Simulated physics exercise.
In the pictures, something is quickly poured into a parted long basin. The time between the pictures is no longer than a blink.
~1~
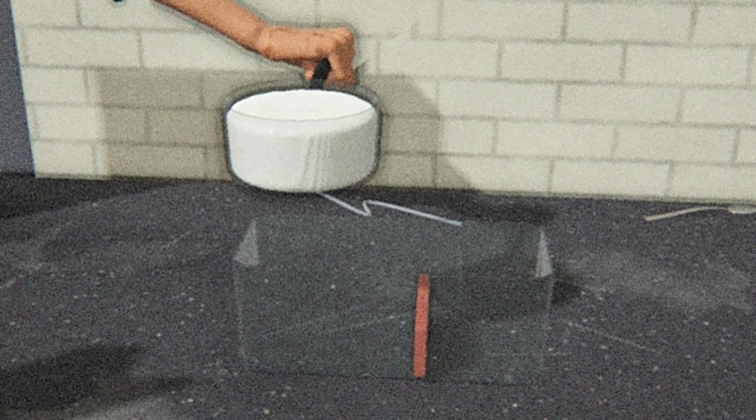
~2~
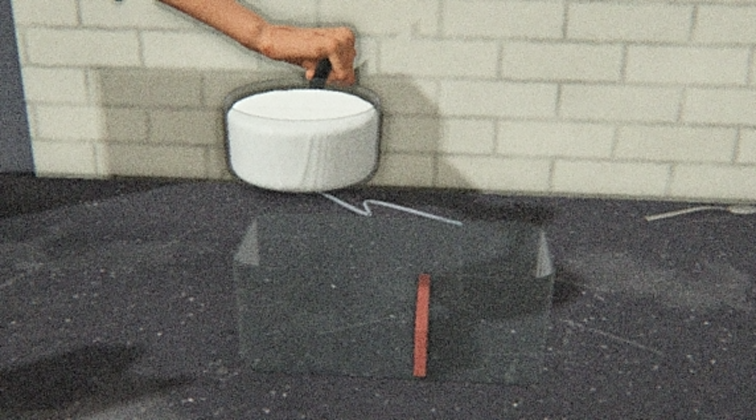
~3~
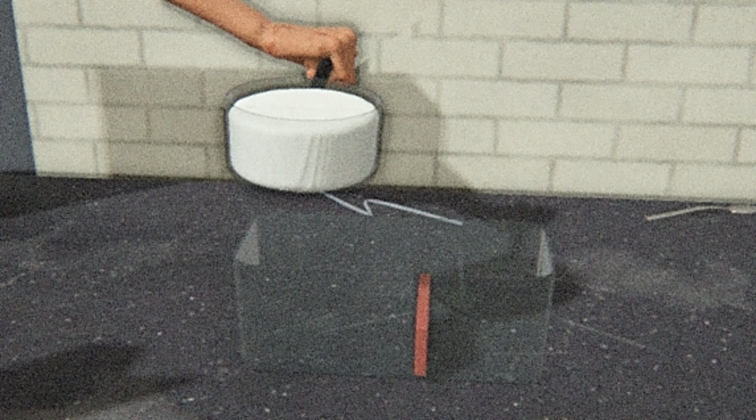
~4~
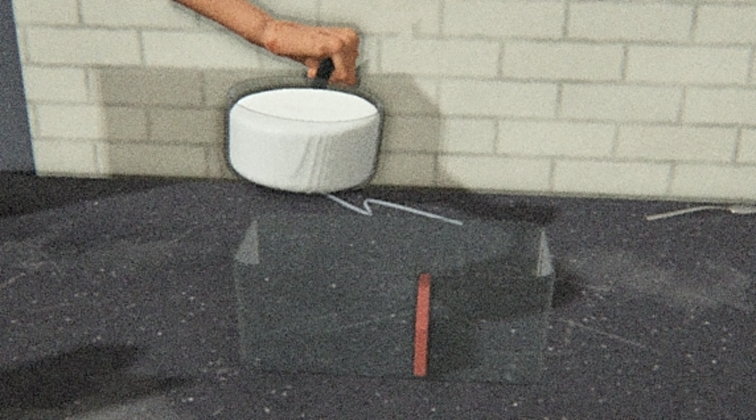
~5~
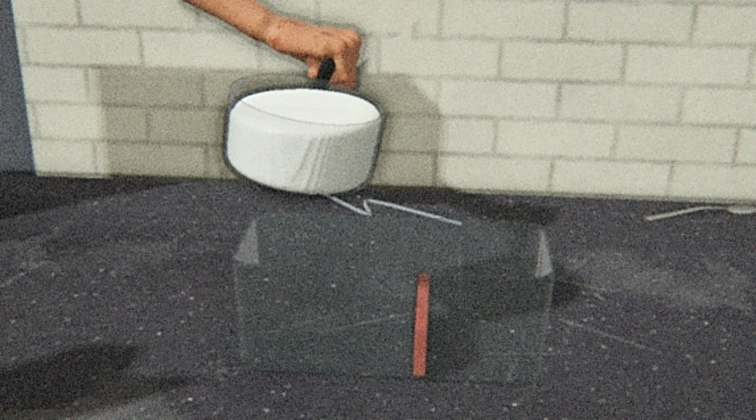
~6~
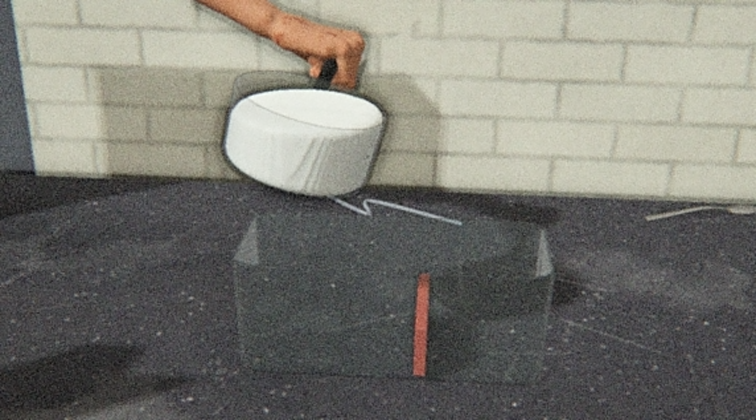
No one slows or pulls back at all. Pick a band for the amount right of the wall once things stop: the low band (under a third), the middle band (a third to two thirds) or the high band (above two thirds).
The middle band.
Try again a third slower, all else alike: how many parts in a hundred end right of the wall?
It comes to some 65 in a hundred.
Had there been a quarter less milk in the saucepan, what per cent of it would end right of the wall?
I'd put it at around 40 %.
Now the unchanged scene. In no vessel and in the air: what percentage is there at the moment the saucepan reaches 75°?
35 %.
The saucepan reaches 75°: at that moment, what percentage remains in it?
I'd put it at some 45 in a hundred.
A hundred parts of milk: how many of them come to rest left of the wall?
About 45 percent.
A moment on, the saucepan is tipped on its side and 45 per cent is still to pour, 3 is left of the wall and 19 right of it.
Next, the saucepan is tipped right over and 6 per cent is still to pour, 31 is left of the wall and 56 right of it.
Then the saucepan is tipped right over and 0 per cent is still to pour, 42 is left of the wall and 56 right of it.
Later the saucepan is tipped right over and 0 per cent is still to pour, 44 is left of the wall and 55 right of it.
In the end 44 per cent lies left of the wall, 55 right of it and 1 outside.
